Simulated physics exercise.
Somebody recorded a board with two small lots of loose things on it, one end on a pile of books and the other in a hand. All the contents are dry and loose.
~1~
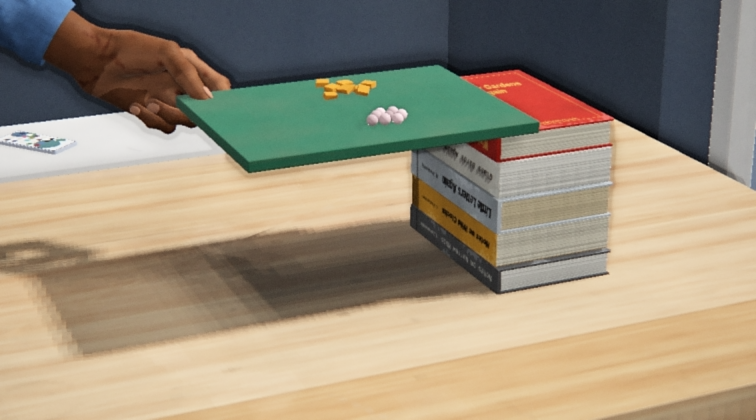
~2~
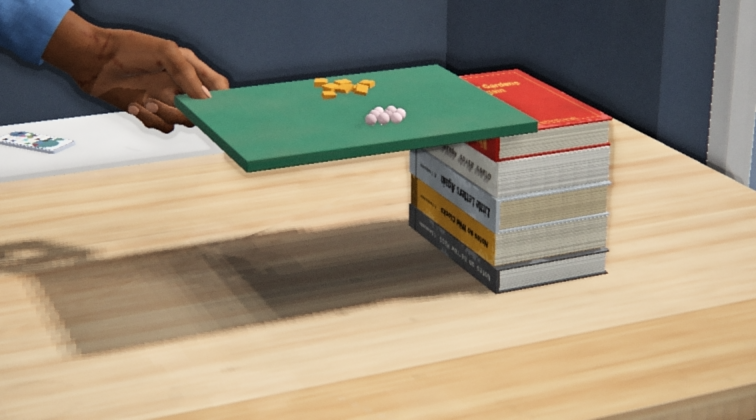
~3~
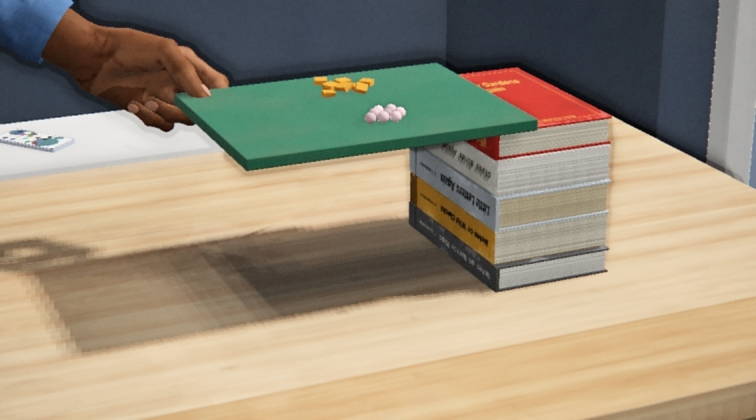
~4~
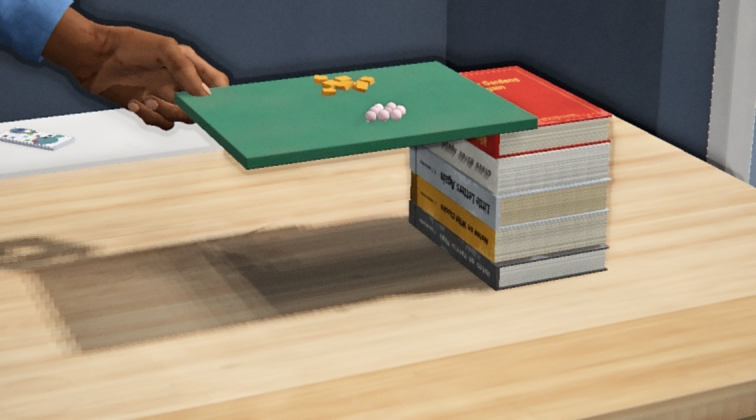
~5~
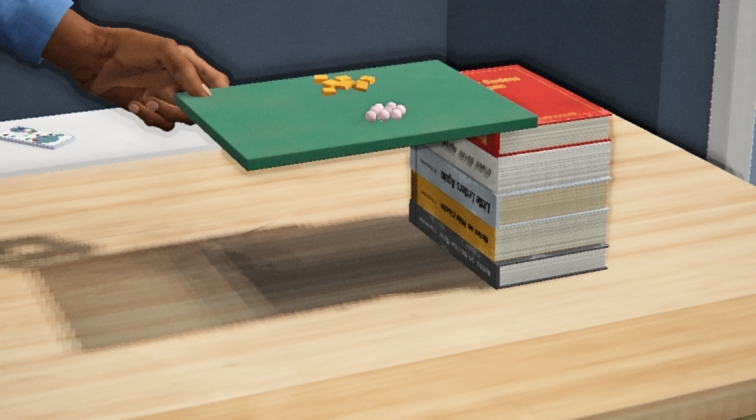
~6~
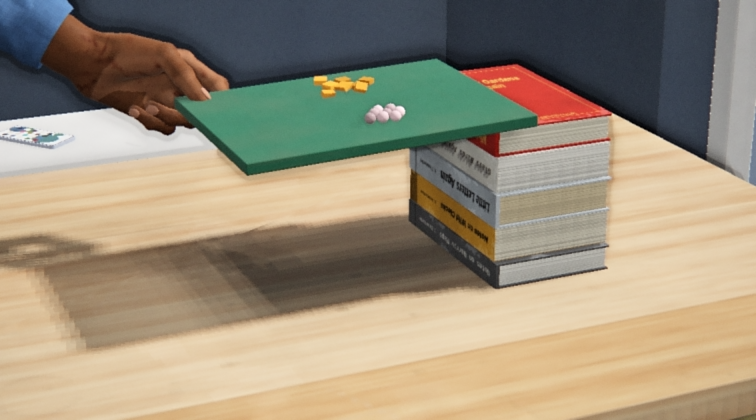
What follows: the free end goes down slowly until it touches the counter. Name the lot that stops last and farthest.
Closer lot.
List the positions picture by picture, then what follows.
The first picture shows held end of the board near (255, 163), level; book pile near (508, 113), tall, over half the board's length; front lot near (389, 116), a few sugar pearls; back lot near (346, 89), a few small crackers.
The second picture shows held end of the board near (253, 162), level; back lot near (344, 89).
The third picture shows held end of the board near (253, 161), level; front lot near (387, 114).
The fourth picture shows held end of the board near (253, 159), level; back lot near (344, 86).
The fifth picture shows held end of the board near (253, 161), level; front lot near (387, 112).
The sixth picture shows held end of the board near (253, 165), down by 2°; book pile near (507, 108); front lot near (387, 114), not moving; back lot near (344, 87), not moving.
Then, 0.38 s on from there, board sloping at 13°; front lot the whole lot still on the board; back lot the whole lot still on the board.
Then, 0.86 s on from there, board sloping at 28°; front lot mostly up to a board's length out; back lot the whole lot still on the board.
Then, 1.37 s on from there, board resting at 40°; front lot mostly up to a board's length out; back lot mostly at the foot of the board.
In the end, board resting at 40°; front lot mostly more than two board lengths out, near half gone off the counter; back lot mostly at the foot of the board; the front lot has gone farther.
